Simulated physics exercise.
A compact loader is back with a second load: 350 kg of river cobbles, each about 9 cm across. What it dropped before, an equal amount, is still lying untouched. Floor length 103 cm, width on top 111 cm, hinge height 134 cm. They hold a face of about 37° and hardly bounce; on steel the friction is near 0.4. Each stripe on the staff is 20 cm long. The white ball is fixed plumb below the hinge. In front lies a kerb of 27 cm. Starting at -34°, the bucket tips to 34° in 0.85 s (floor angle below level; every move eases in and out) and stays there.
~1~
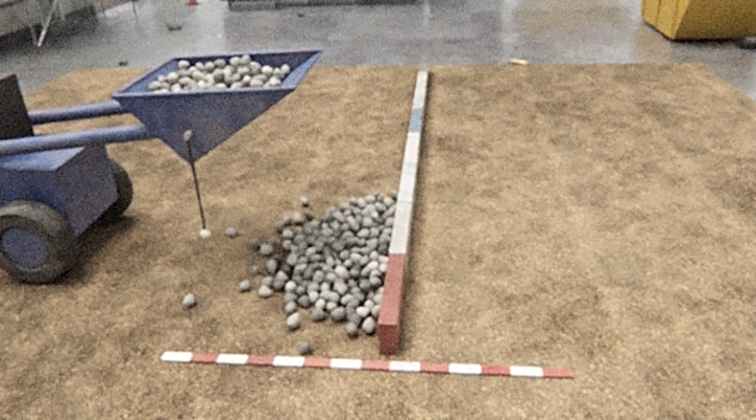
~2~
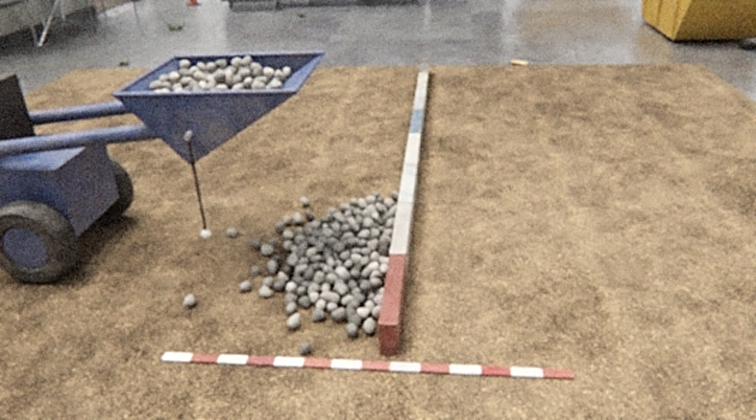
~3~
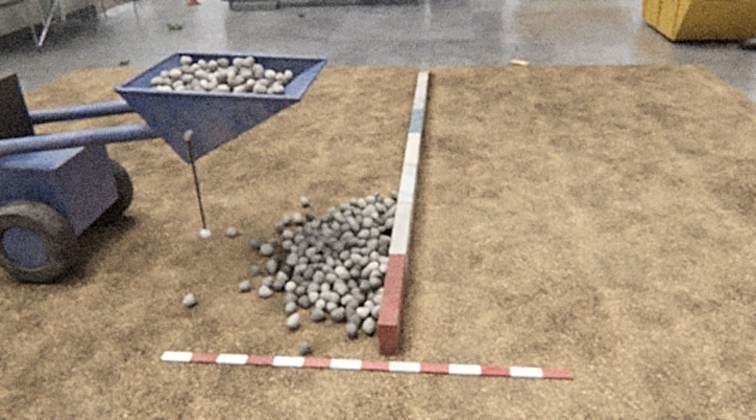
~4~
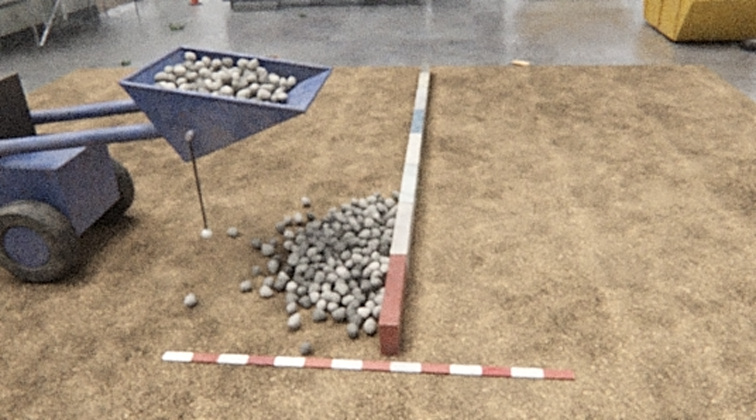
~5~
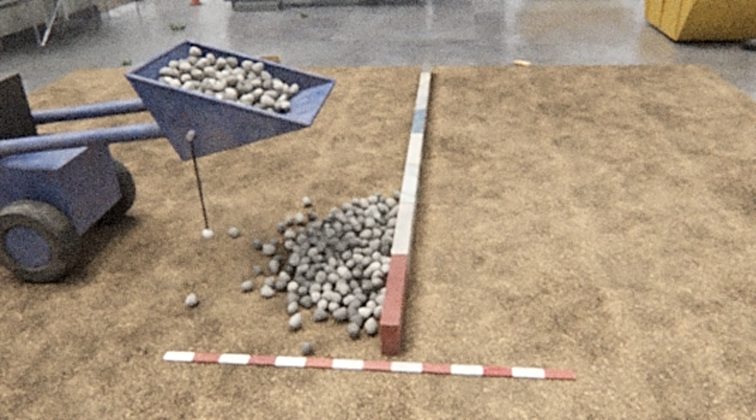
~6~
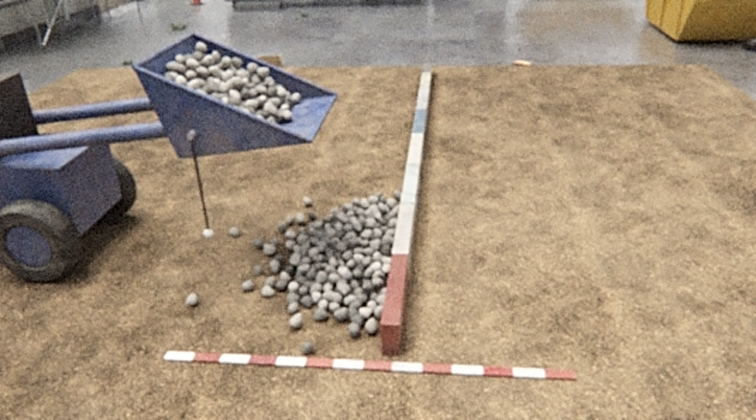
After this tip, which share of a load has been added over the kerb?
Close to 3 parts in a hundred.
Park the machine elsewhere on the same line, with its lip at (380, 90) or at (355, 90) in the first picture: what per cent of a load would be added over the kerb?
First some 85, then 50 per cent.
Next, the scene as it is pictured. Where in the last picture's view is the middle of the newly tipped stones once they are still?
Their middle is at about (356, 233).
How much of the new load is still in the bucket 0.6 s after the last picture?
About 95 per cent.
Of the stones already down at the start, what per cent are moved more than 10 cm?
Roughly 10 per cent of them.
Then, 0.3 s after the last picture the floor is at 24°; in per cent of one load, 100 in the bucket, 100 on this side of the kerb; the foremost stones are at (389, 255).
Then, 0.6 s after the last picture the floor is at 34°; in per cent of one load, 94 in the bucket, 106 on this side of the kerb; the foremost stones are at (389, 255).
Then, 0.9 s after the last picture the floor is at 34°; in per cent of one load, 39 in the bucket, 161 on this side of the kerb; the foremost stones are at (388, 259).
Then, 3.7 s after the last picture the floor is at 34°; in per cent of one load, 0 in the bucket, 197 on this side of the kerb, 3 over the kerb; the foremost stones are at (466, 266). Net gain over the kerb, 3.
